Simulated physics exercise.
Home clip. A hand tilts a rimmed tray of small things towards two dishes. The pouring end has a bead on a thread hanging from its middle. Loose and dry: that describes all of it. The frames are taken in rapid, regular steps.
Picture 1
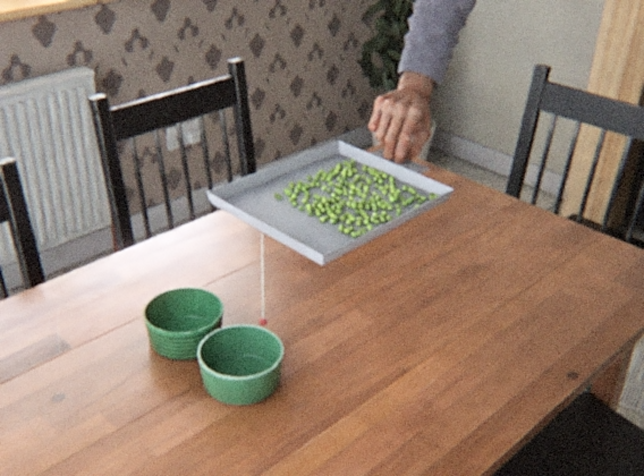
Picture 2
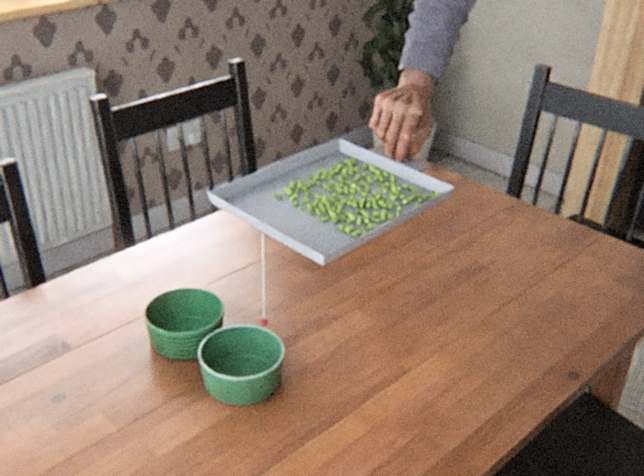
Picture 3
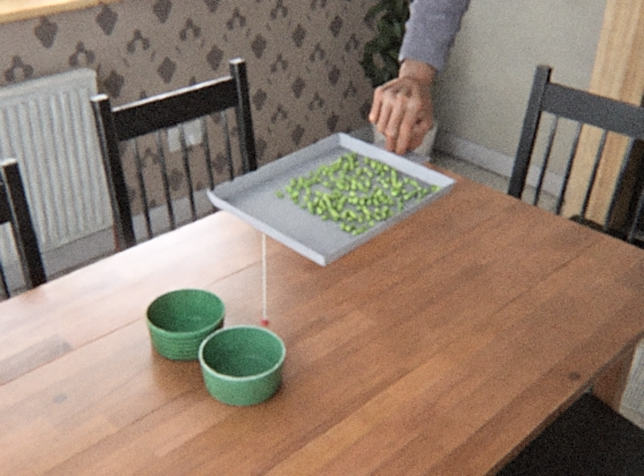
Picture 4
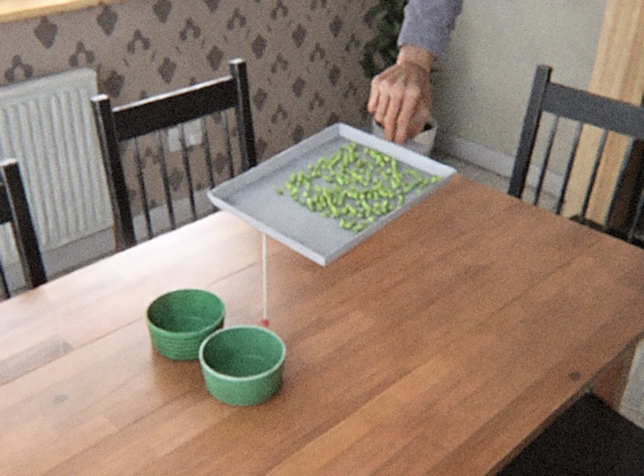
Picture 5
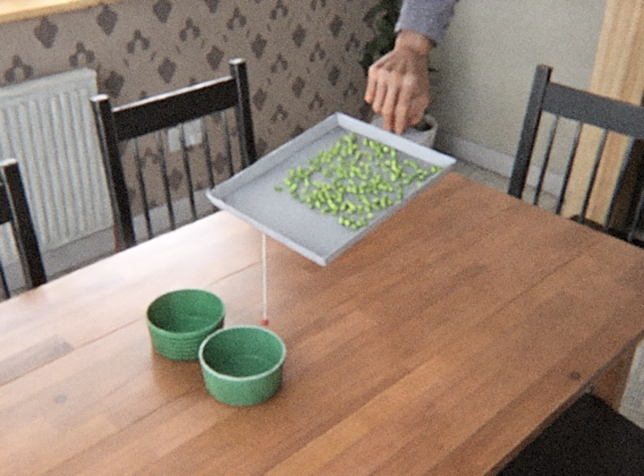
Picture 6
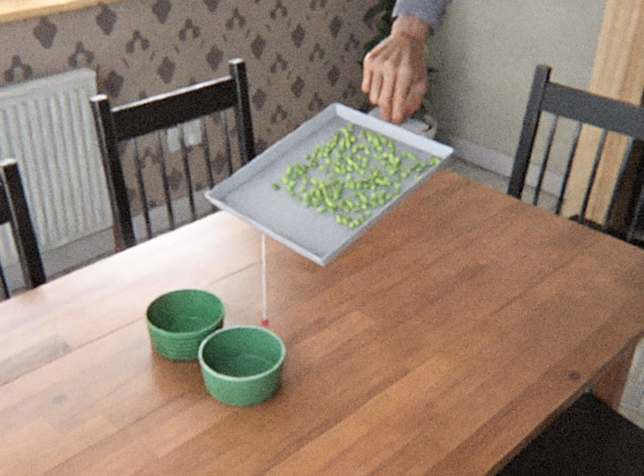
A hand gradually tilts a gray tray of green peas above two green dishes.
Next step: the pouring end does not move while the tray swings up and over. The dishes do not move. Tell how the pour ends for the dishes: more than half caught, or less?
It ends with more than half caught.
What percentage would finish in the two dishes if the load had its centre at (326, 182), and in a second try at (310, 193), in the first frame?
It would be roughly 80 per cent for the first and roughly 80 per cent for the second.
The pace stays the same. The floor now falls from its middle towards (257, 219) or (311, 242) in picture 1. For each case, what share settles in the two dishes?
90 % and 0 %.
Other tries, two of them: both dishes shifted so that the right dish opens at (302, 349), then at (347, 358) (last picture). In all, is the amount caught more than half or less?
Shy of half, then shy of half.
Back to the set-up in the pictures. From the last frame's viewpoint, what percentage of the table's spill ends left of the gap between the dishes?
Around 20 percent of the pieces.
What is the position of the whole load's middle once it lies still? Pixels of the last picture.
Last view, resting centre - approx. (239, 384).
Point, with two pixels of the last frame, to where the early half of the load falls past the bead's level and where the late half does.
The first part at (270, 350); the rest at (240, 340).
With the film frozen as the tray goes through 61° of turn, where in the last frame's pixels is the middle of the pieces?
Mark it at roughly (275, 234) in the final frame.
Shortly afterwards, tray tipped steeply; all but a few on the tray; only a few in the right dish; only a few in the left dish; only a few outside both; a little in the air.
Next, tray tipped right over; a little on the tray; near a quarter in the right dish; only a few in the left dish; a little outside both; near half in the air.
Some moments later, tray tipped past a quarter turn; near two thirds in the right dish; a little in the left dish; near a third outside both.
In the end, tray tipped past a quarter turn; near two thirds in the right dish; a little in the left dish; near a third outside both.
